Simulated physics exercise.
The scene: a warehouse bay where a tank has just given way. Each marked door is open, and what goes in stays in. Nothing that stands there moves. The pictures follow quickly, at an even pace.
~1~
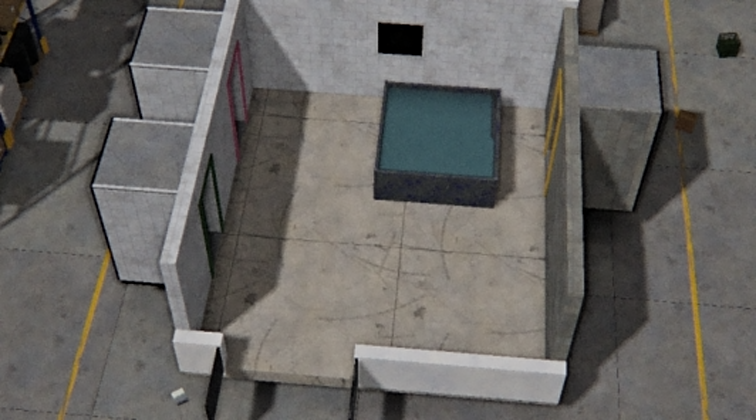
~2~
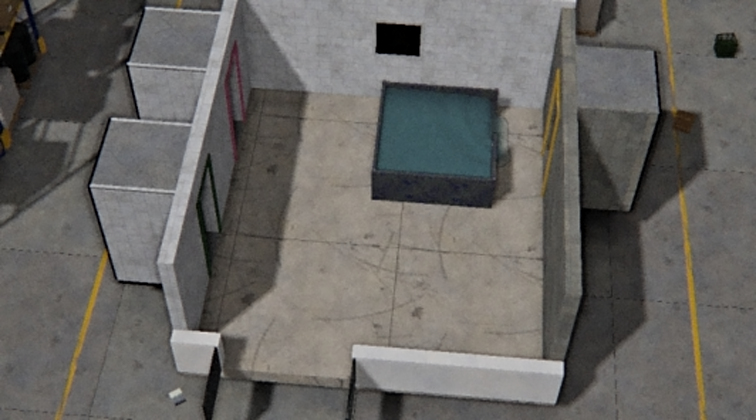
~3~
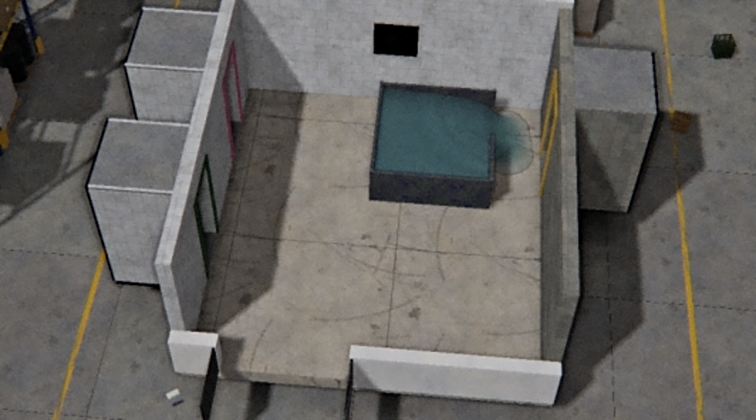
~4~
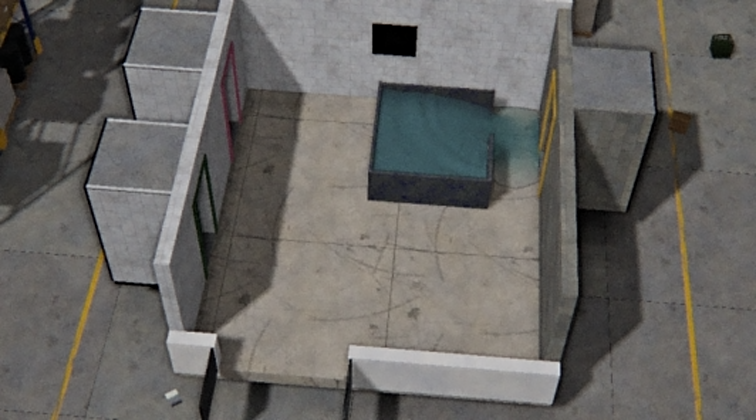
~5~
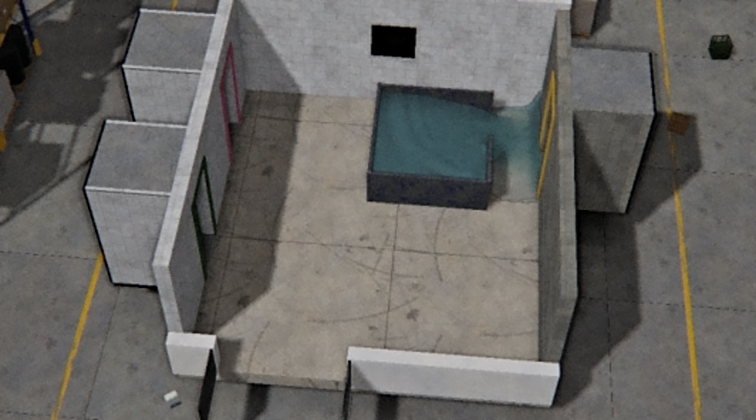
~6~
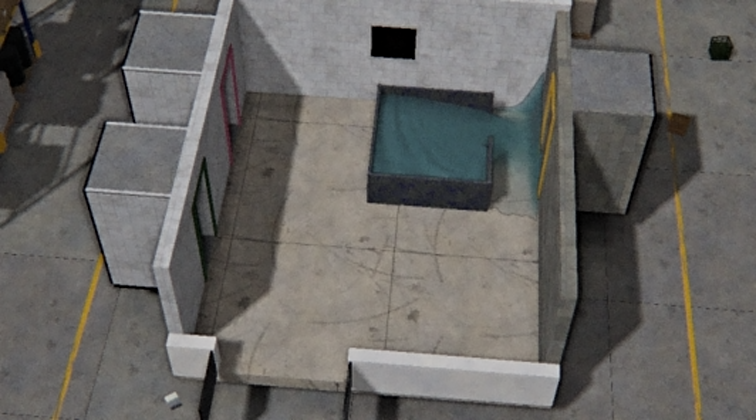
Teal water sits still in a dark square tank inside a roofless, white-walled room on a warehouse floor, then pours out through a gap in the tank's right side. It spreads across the pale floor to the yellow-framed opening in the right wall, then fans out along that wall.
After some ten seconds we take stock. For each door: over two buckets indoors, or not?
The pink door lets in a lot; the green door lets in a lot; the yellow door lets in a lot.
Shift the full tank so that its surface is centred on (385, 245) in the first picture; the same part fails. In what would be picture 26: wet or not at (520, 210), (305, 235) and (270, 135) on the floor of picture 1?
In that order: Covered, dry, dry.
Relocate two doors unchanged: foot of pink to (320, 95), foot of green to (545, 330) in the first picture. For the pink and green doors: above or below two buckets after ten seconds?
In short: The pink door keeps below it; the green door goes over.
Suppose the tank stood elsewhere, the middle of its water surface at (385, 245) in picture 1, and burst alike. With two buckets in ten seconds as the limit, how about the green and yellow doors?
The green door takes more, the yellow door keeps below it.
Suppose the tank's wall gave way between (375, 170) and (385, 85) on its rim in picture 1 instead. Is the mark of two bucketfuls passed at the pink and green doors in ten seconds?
Pink floods; green takes more.
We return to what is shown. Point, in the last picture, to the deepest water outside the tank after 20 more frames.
Near (512, 136).
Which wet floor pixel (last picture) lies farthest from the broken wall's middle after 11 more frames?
Close to (529, 366).
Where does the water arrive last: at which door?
I say the one in green.
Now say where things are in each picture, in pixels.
In the first picture, still water in the tank at (439, 132).
In the second picture, water pours out at (492, 133) and has run to (500, 164).
In the third picture, the front is at (522, 167), out from the gap at (490, 134).
In the fourth picture, water pours out at (488, 134) and has run to (537, 113).
In the fifth picture, the front is at (536, 198), out from the gap at (487, 135).
In the sixth picture, the front is at (536, 217), out from the gap at (487, 136).
A moment on, water covers 10 % of the floor; the pink door not reached, the green door not reached, the yellow door over two buckets in.
Next, water covers 30 % of the floor; the pink door not reached, the green door not reached, the yellow door far over two buckets in.
Then, water covers 55 % of the floor; the pink door under two buckets in, the green door not reached, the yellow door far over two buckets in.
Later, water covers 80 % of the floor; the pink door over two buckets in, the green door wet at the sill, nothing in, the yellow door far over two buckets in.
In the end, water covers 100 % of the floor; the pink door over two buckets in, the green door over two buckets in, the yellow door far over two buckets in.
